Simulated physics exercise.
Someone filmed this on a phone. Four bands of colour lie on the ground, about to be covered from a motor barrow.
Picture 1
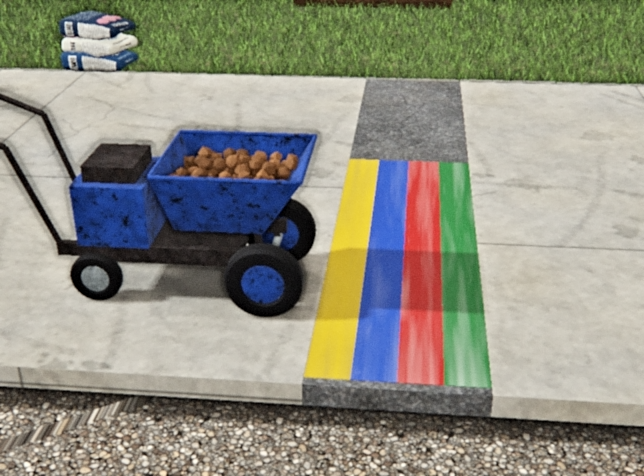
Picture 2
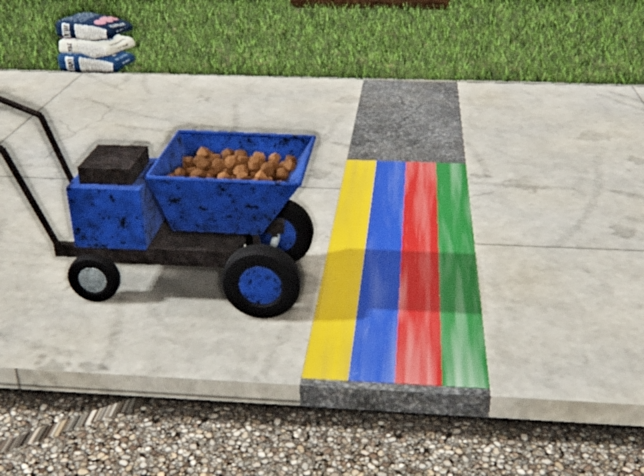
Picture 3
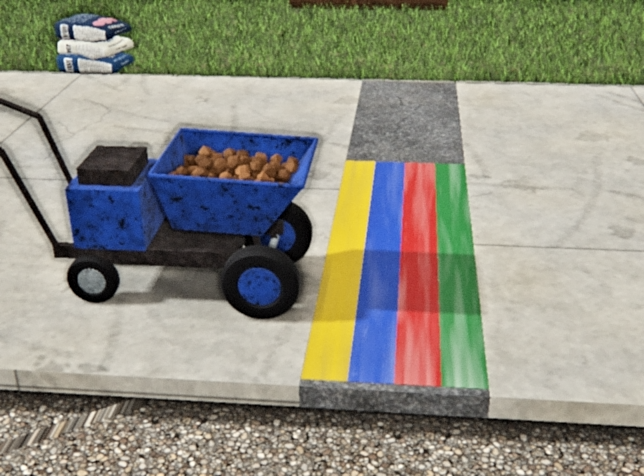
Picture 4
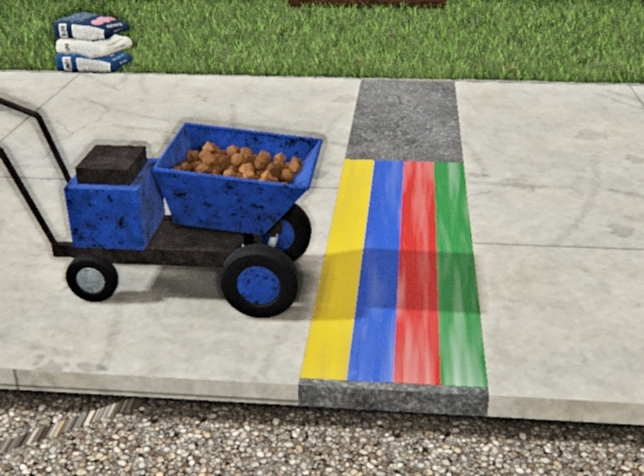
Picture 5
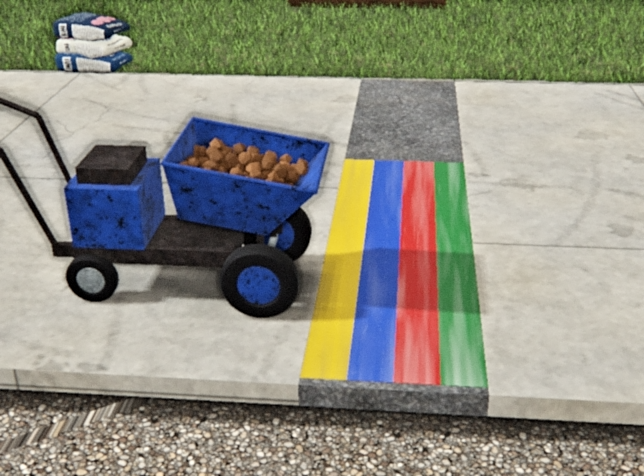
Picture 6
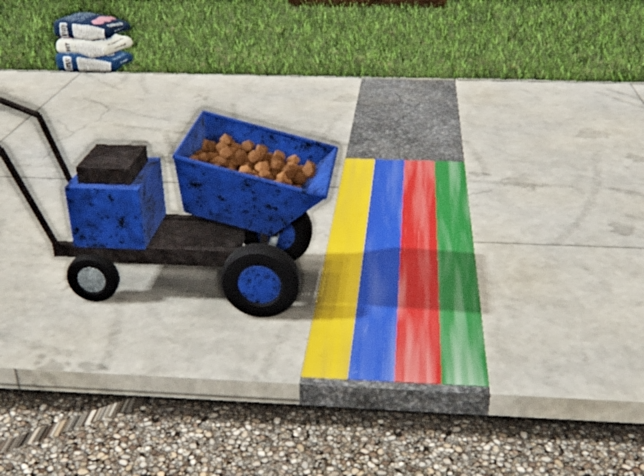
Blue motor barrow loaded with brown clods slowly tilting its skip forward to the right beside yellow, blue, red and green strips.
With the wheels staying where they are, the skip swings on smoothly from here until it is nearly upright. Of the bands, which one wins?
The red band wins.
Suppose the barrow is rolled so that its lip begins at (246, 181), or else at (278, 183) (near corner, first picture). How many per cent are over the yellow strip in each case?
Roughly 20 per cent, and 0 per cent.
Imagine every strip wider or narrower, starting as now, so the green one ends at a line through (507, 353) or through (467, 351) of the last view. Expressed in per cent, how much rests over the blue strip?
First case 20 per cent, second case 10 per cent.
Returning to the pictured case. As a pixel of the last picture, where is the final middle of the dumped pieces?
Near pixel (424, 289).
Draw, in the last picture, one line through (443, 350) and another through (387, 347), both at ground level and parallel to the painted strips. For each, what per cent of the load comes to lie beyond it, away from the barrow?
Result, first then second: 20 %, 60 %.
Soon, skip tipped steeply; all in the skip.
A while on, skip tipped right over; most in the skip; a stray few over the blue strip; a small part over the red strip; a stray few falling.
Towards the end, skip tipped right over; about a quarter in the skip; a small part over the blue strip; about a third over the red strip; about a quarter over the green strip; a small part off the paint.
Finally, skip tipped right over; about a quarter in the skip; none over the yellow strip; a small part over the blue strip; about a third over the red strip; about a quarter over the green strip; a small part off the paint.
